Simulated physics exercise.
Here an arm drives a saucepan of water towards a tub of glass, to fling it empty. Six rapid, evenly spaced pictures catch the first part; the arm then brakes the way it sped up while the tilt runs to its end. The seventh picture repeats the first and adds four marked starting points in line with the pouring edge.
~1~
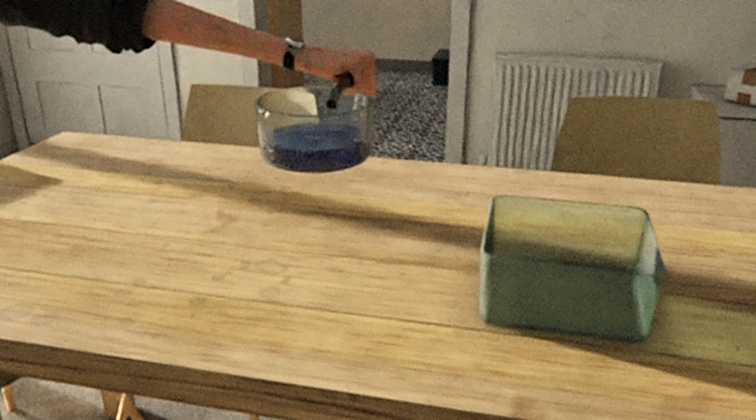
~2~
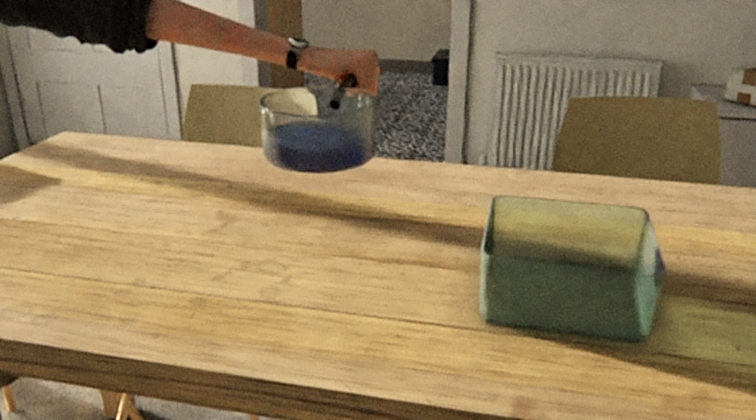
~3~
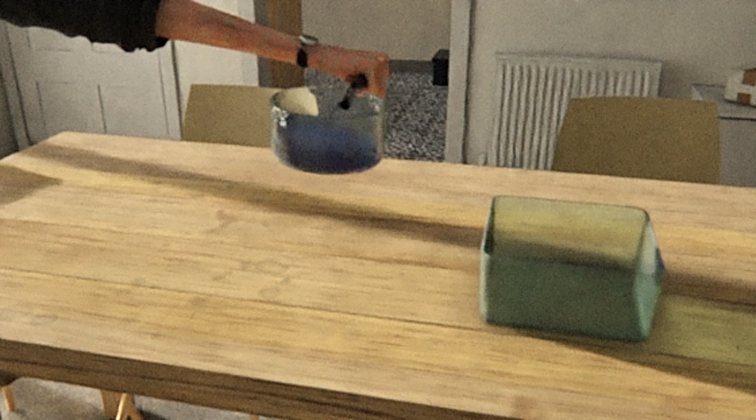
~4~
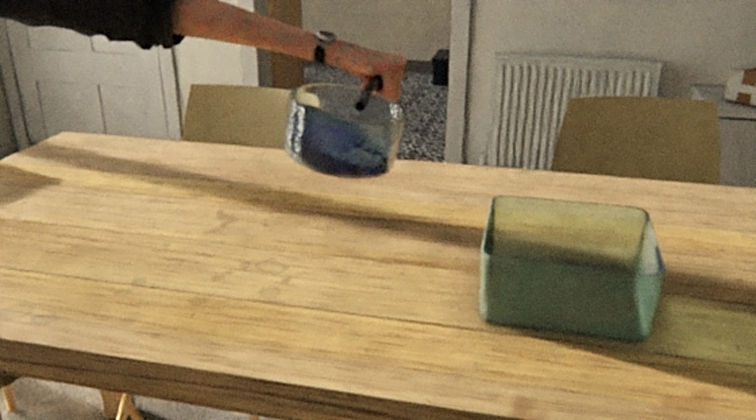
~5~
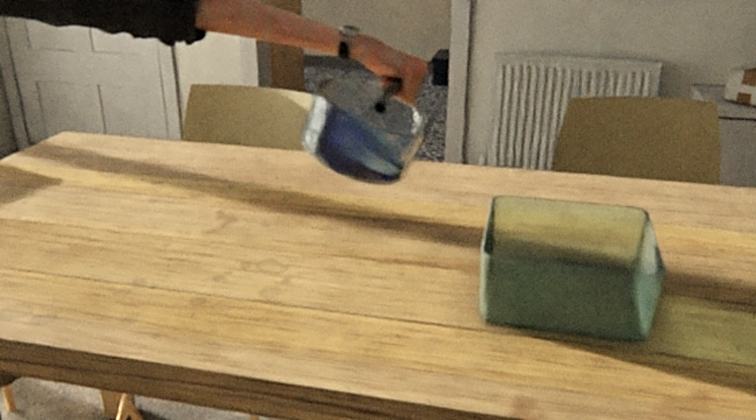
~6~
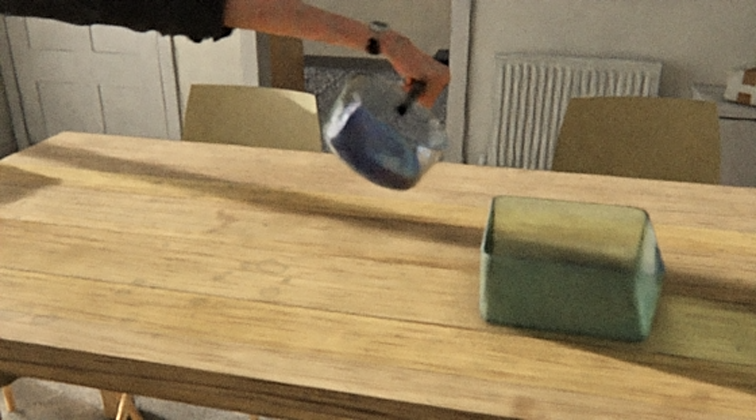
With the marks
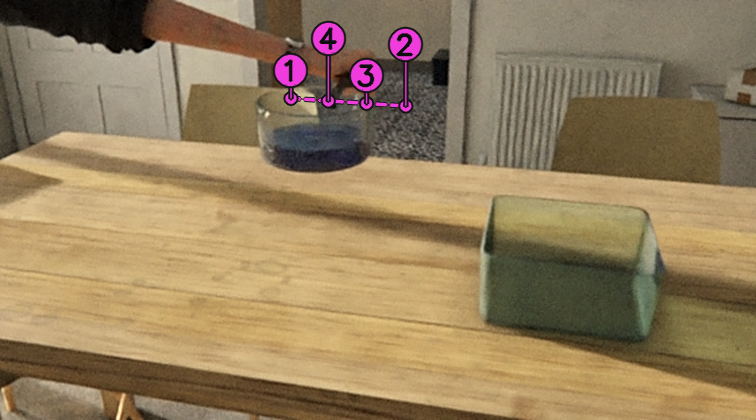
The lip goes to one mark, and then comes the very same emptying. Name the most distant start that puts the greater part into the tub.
4 is the one.
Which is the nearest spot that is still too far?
Here it is spot 1.
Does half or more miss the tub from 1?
Yes.
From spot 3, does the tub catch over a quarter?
Yes, clearly.
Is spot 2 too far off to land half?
No.
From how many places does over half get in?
Three.
On the marked copy, 1 at (290, 98); 2 at (405, 106); 3 at (366, 103); 4 at (328, 100).
For spot 1, about 35 % lands in the tub, 53 % falls short and 12 % goes beside or beyond.
For spot 2, about 75 % lands in the tub, 5 % falls short and 20 % goes beside or beyond.
For spot 3, about 83 % lands in the tub, 14 % falls short.
For spot 4, about 66 % lands in the tub, 31 % falls short and 3 % goes beside or beyond.
